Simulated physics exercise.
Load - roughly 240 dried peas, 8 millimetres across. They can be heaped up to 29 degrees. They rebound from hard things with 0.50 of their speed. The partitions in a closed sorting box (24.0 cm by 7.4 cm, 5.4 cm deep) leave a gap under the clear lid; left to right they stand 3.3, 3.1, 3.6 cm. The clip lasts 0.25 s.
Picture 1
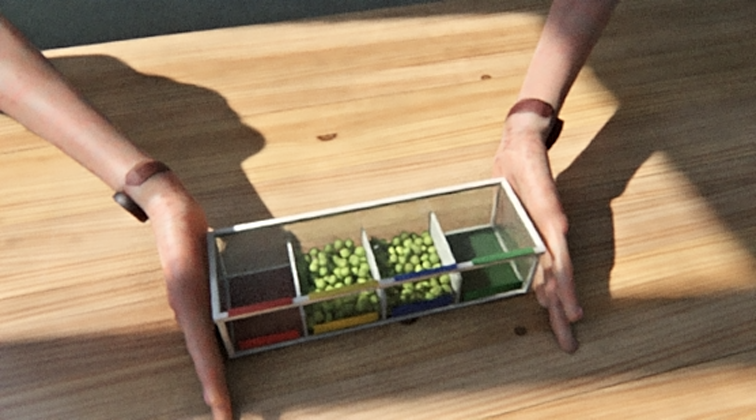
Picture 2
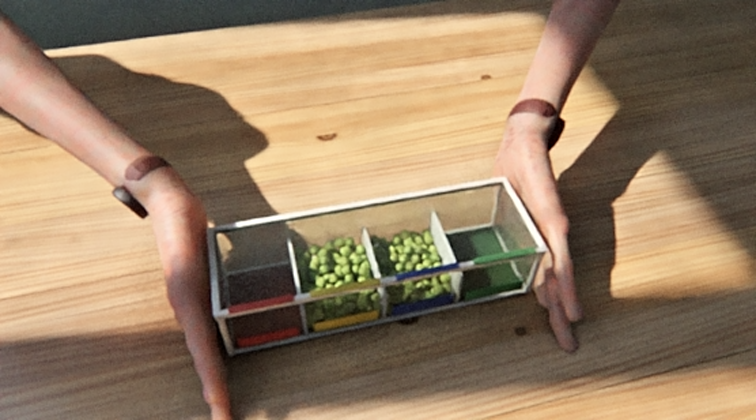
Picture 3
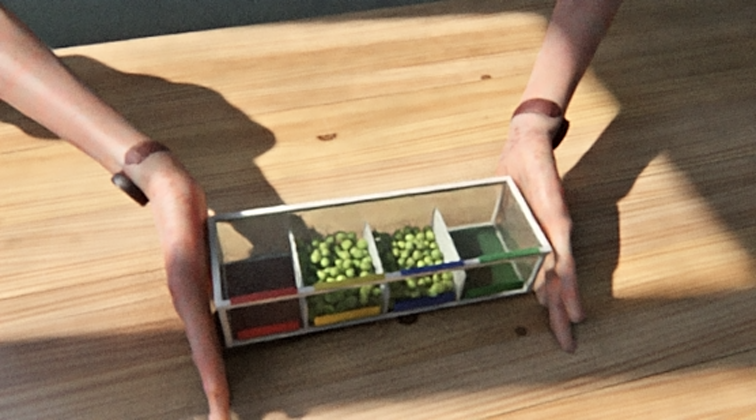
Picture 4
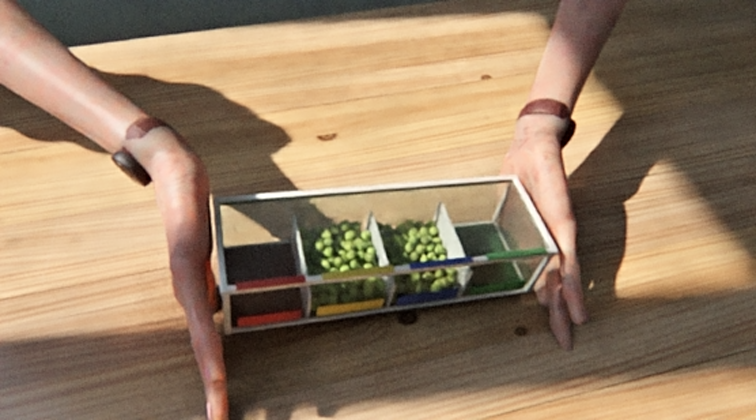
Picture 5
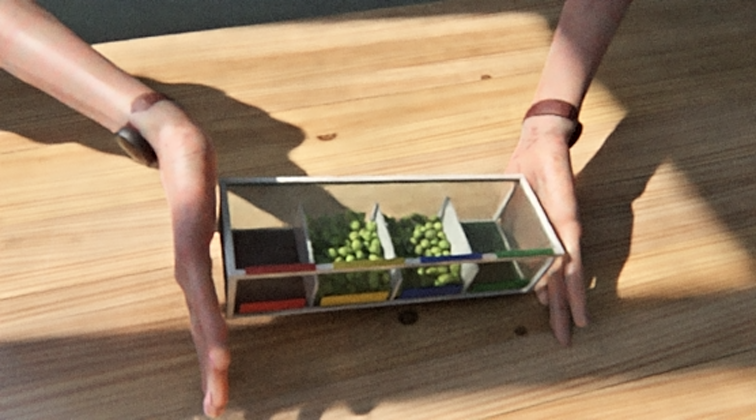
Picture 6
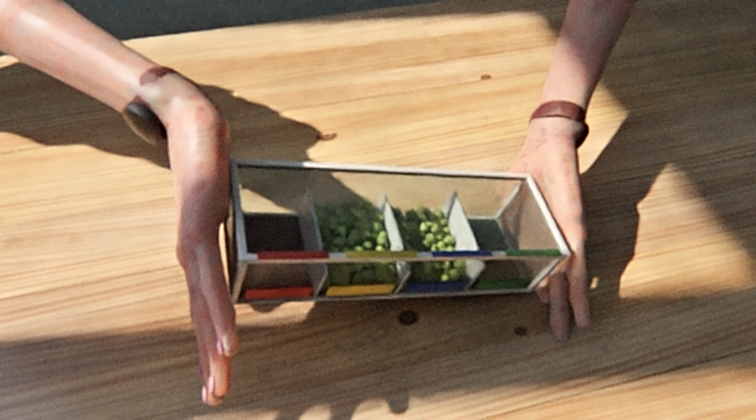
Two hands held a clear, four-part box of green peas on a wooden table, then gradually raised its left end so it leaned toward the right, while the peas stayed in the two middle sections.
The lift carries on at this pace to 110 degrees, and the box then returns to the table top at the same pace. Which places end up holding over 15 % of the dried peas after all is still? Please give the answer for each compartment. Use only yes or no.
Red: No; blue: Yes; green: Yes; yellow: No.
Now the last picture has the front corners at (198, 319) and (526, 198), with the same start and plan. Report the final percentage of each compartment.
You'd see red at 90 percent, blue at 0, green at 0 and yellow at 10 percent.
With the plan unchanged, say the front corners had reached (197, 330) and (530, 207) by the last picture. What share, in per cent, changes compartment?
Near 75 %.
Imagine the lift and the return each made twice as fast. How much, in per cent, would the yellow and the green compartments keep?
Yellow 15 %, green 15 %.
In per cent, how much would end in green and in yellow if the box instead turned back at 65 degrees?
Green: 5 per cent; yellow: 50 per cent.
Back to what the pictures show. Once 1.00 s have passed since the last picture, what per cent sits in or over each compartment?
You'd find red at 0, blue at 55, green at 20 and yellow at 25 per cent.
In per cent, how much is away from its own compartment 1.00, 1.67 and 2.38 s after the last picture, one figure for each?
First 45, next 65, last 65.
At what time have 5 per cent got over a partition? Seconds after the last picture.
Roughly at the 0.70 s mark.
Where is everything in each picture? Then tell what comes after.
Box tilt 0 degrees, front corners at (220, 316) and (539, 249); blue 40 %, yellow 60 %, in the first picture.
Box tilt 1 degrees, front corners at (220, 312) and (540, 249), in the second picture.
Box tilt 4 degrees, front corners at (222, 303) and (544, 249), lowest corner right front, in the third picture.
Box tilt 9 degrees, front corners at (227, 288) and (551, 250), lowest corner right front, in the fourth picture.
Box tilt 14 degrees, front corners at (235, 272) and (557, 251), lowest corner right front, in the fifth picture.
Box tilt 19 degrees, front corners at (246, 256) and (563, 252), lowest corner right front; blue 40 %, yellow 60 %, in the sixth picture.
Then, 1.00 s after the last picture, tilt 110 degrees; blue 55 %, green 20 %, yellow 25 %.
Then, 1.67 s after the last picture, tilt 49 degrees; blue 55 %, green 35 %, yellow 10 %.
Then, 2.38 s after the last picture, tilt 0 degrees; blue 55 %, green 35 %, yellow 10 %.
In the end, red 0 %, blue 55 %, green 35 %, yellow 10 %.
